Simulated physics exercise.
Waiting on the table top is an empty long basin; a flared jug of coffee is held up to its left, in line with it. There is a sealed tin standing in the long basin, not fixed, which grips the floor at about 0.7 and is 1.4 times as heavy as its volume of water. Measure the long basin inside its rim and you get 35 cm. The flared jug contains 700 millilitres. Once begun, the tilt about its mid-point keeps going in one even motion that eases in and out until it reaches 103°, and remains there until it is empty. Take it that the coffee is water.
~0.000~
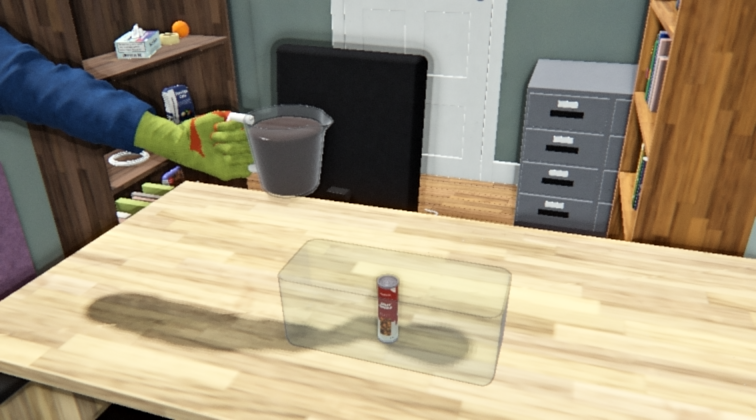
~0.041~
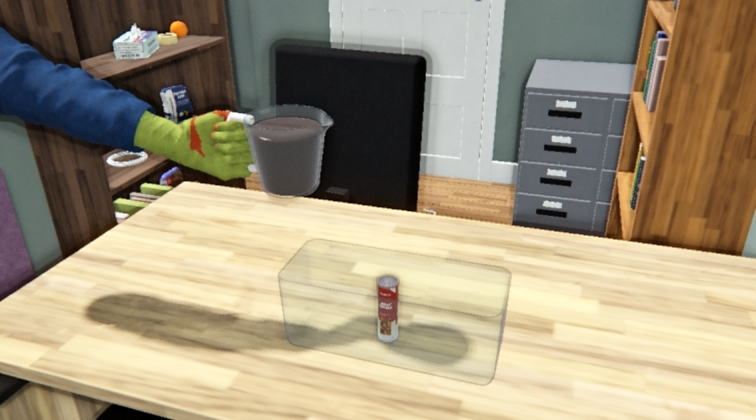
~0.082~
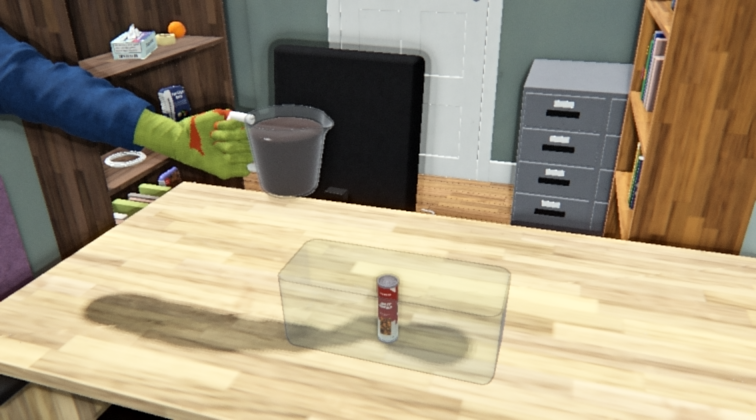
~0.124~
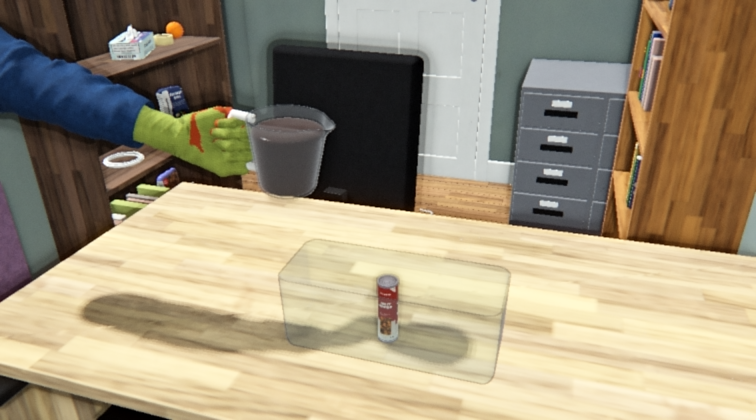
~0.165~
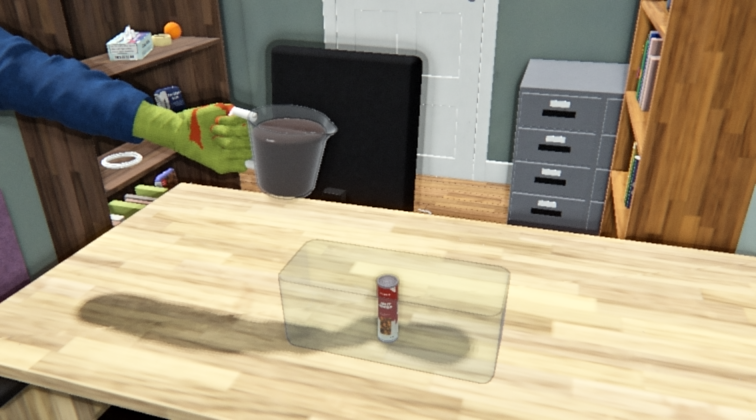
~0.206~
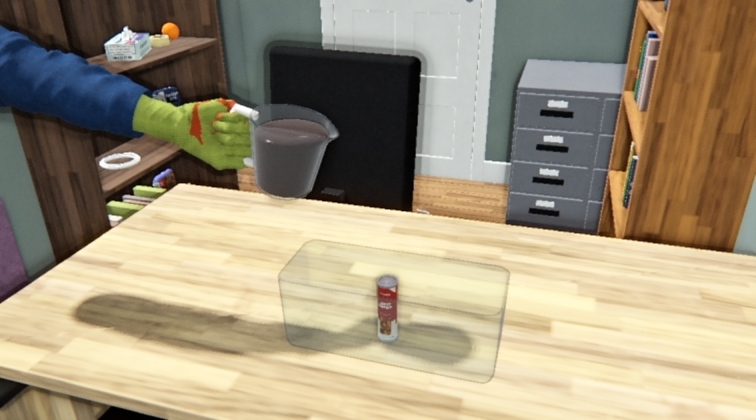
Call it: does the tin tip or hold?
It tips.
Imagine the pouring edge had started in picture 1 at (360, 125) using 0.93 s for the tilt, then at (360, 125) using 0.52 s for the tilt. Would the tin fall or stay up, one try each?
Run one: It does not tip. Run two: It does not tip.
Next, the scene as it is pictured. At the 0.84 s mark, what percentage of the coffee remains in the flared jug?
I'd say some 16 per cent remains.
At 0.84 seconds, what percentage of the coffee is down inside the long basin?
Value: Approx. 60 %.
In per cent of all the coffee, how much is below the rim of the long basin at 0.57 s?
I'd estimate some 4 percent of the liquid.
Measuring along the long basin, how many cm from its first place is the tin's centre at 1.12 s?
Near 3 cm of travel.
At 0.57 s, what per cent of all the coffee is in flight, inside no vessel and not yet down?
Roughly 24 %.
By 0.57 s the tilt is 70° and 71 per cent is still to pour; the tin stands where it began.
By 0.84 s the tilt is 101° and 16 per cent is still to pour; the tin stands where it began.
By 1.12 s the tilt is 103° and 1 per cent is still to pour; the tin leans 11°.
By 1.43 s the tilt is 103° and 0 per cent is still to pour; the tin leans 24°.
At rest the tin lies on its side.
